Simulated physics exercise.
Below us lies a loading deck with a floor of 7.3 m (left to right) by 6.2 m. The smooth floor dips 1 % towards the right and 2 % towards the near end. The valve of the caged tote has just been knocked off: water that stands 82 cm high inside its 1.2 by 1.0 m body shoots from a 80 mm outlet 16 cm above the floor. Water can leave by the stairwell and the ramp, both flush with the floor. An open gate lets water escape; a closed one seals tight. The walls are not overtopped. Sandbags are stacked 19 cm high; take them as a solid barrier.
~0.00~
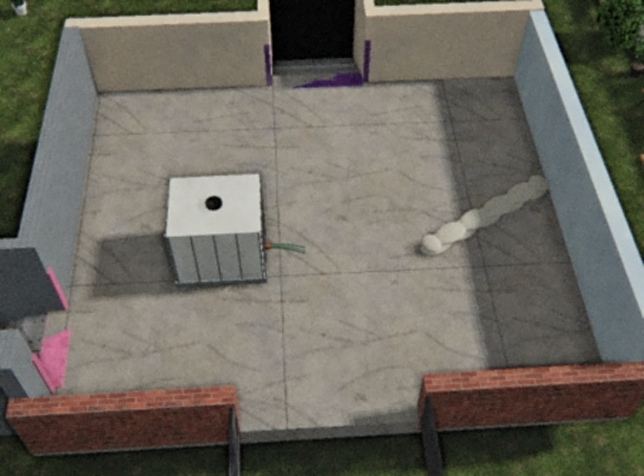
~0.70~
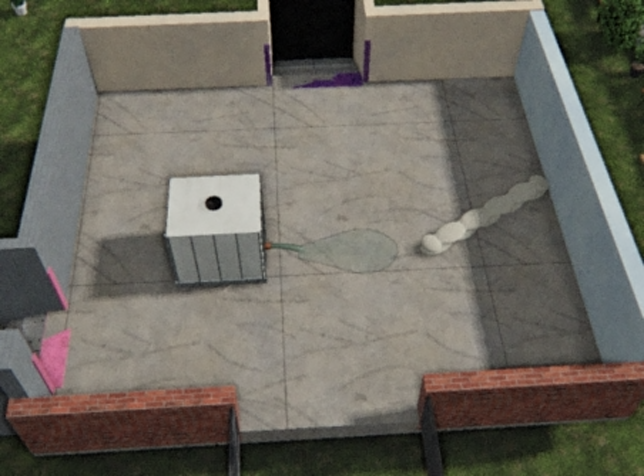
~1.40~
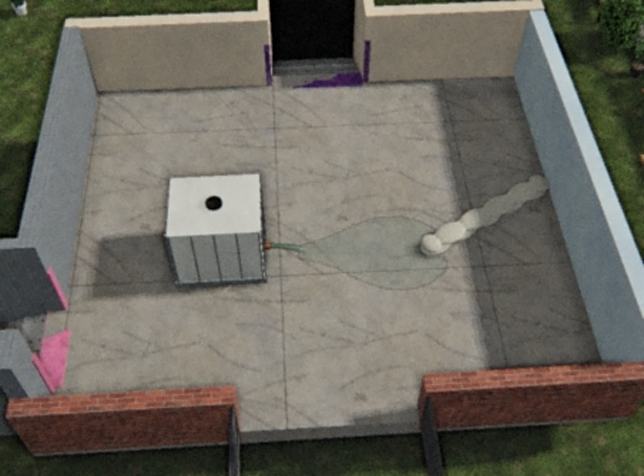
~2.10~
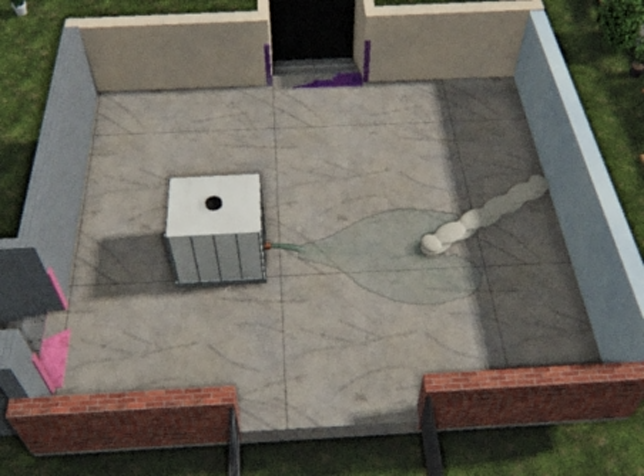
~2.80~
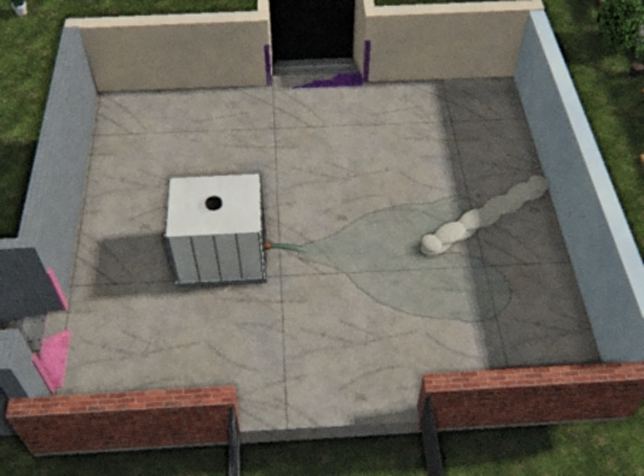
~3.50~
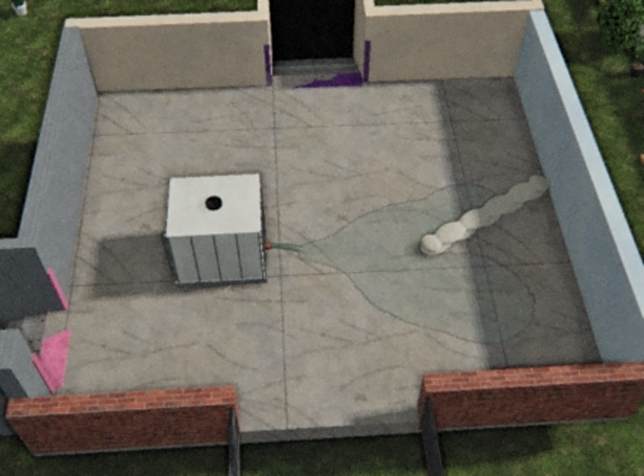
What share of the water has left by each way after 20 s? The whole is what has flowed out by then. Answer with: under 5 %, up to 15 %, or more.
The gate opening takes under 5 %; the stairwell (marked purple) takes less than 5 %; the basement ramp (marked pink) takes not even 5 %.
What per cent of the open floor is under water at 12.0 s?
Some 20 per cent of it.
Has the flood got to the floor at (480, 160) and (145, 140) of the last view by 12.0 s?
In that order: Flooded, dry.
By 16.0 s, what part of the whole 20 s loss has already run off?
Some 20 per cent by then.
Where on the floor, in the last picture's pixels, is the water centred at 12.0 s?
Near (482, 271).
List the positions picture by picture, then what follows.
The jet has just started at (283, 246); the ground is still dry, in the first picture.
From the spout at (283, 246) the water has spread over 0.7 m2; its tip is at (395, 251), and it is 1.2 cm deep on average, in the second picture.
From the spout at (283, 246) the water has spread over 1.7 m2; its tip is at (442, 269), and it is 1.1 cm deep on average, in the third picture.
The jet leaves at (283, 246); the sheet reaches (477, 281), 3.2 m away, and wets 2.4 m2, in the fourth picture.
The jet leaves at (283, 246); the sheet reaches (506, 297), 3.6 m away, and wets 3.3 m2, in the fifth picture.
From the spout at (283, 246) the water has spread over 4.2 m2; its tip is at (528, 318), and it is 0.9 cm deep on average, in the sixth picture.
After 5.0 s water covers 15 % of the floor and is deepest (4 cm) near (414, 247); gone so far, the gate opening 0 %, the stairwell (marked purple) 0 %, the basement ramp (marked pink) 0 %.
After 8.0 s water covers 20 % of the floor and is deepest (4 cm) near (602, 393); gone so far, the gate opening 0 %, the stairwell (marked purple) 0 %, the basement ramp (marked pink) 0 %.
After 12.0 s water covers 20 % of the floor and is deepest (4 cm) near (602, 393); gone so far, the gate opening 0 %, the stairwell (marked purple) 0 %, the basement ramp (marked pink) 0 %.
After 16.0 s water covers 25 % of the floor and is deepest (5 cm) near (602, 393); gone so far, the gate opening 1 %, the stairwell (marked purple) 0 %, the basement ramp (marked pink) 0 %.
After 20.0 s water covers 30 % of the floor and is deepest (6 cm) near (602, 393); gone so far, the gate opening 3 %, the stairwell (marked purple) 0 %, the basement ramp (marked pink) 0 %.
